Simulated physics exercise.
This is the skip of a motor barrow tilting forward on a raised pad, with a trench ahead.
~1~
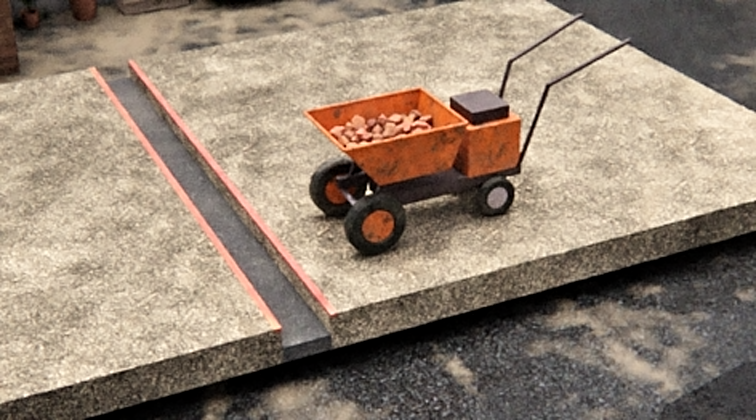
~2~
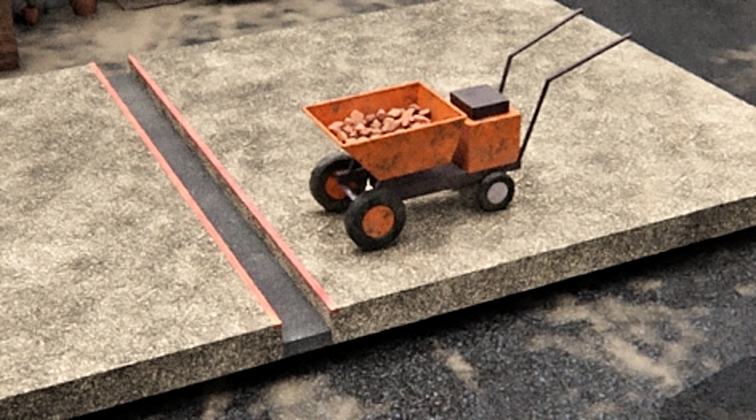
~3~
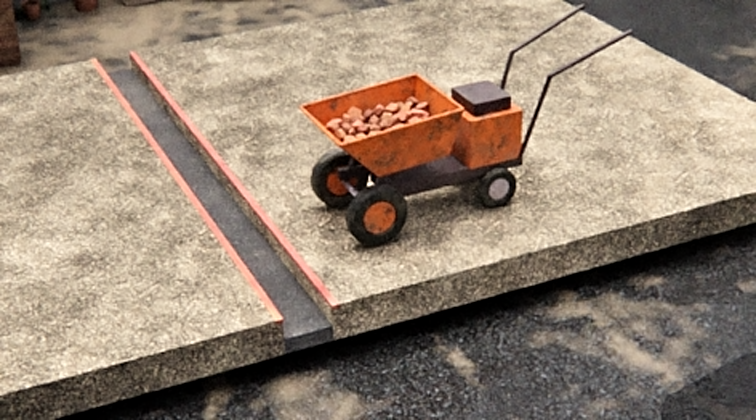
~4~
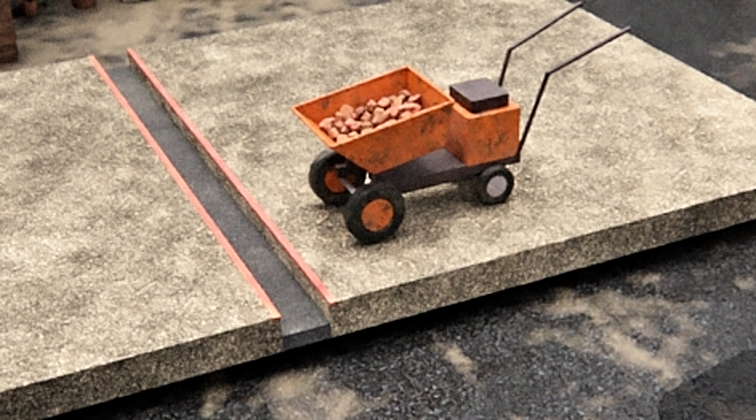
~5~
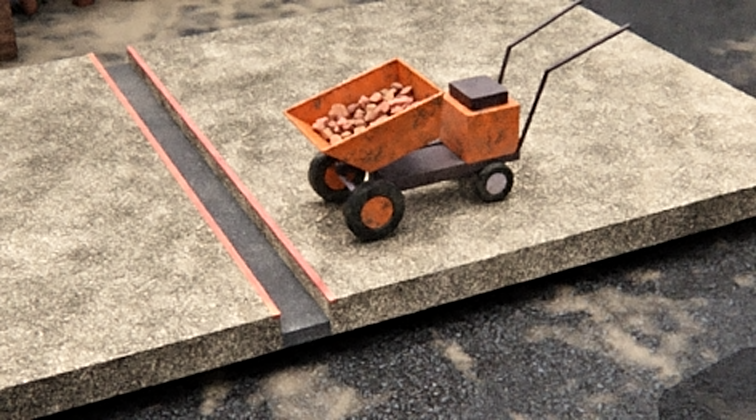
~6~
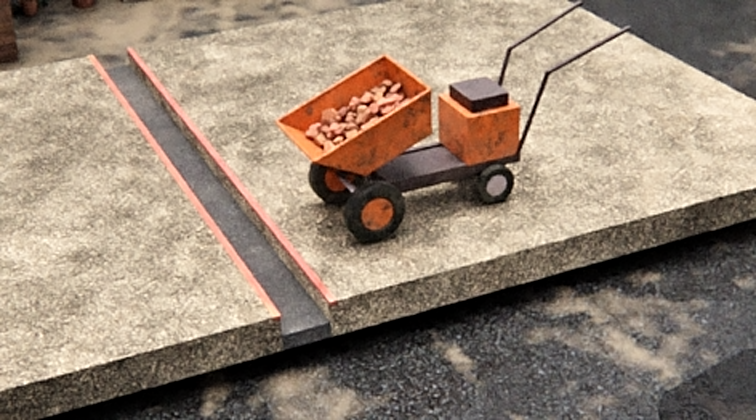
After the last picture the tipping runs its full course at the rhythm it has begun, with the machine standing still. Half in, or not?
The trench ends with more than half of it.
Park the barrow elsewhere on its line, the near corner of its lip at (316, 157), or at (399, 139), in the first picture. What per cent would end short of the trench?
The first gives 0 %, the second 40 %.
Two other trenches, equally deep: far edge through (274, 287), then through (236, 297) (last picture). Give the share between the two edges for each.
About 50 and 90 per cent.
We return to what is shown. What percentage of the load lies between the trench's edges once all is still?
Roughly 75 in a hundred.
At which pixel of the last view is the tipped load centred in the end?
Roughly at (251, 254).
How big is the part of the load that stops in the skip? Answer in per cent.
Near 15 %.
Just after the last frame, skip tipped steeply; every one in the skip.
A moment on, skip tipped right over; roughly two thirds in the skip; roughly a third in or heaped over the trench; just a few beyond it.
Further on, skip tipped right over; about a tenth in the skip; the larger part in or heaped over the trench; about a tenth beyond it.
When it is over, skip tipped right over; about a tenth in the skip; the larger part in or heaped over the trench; about a tenth beyond it.
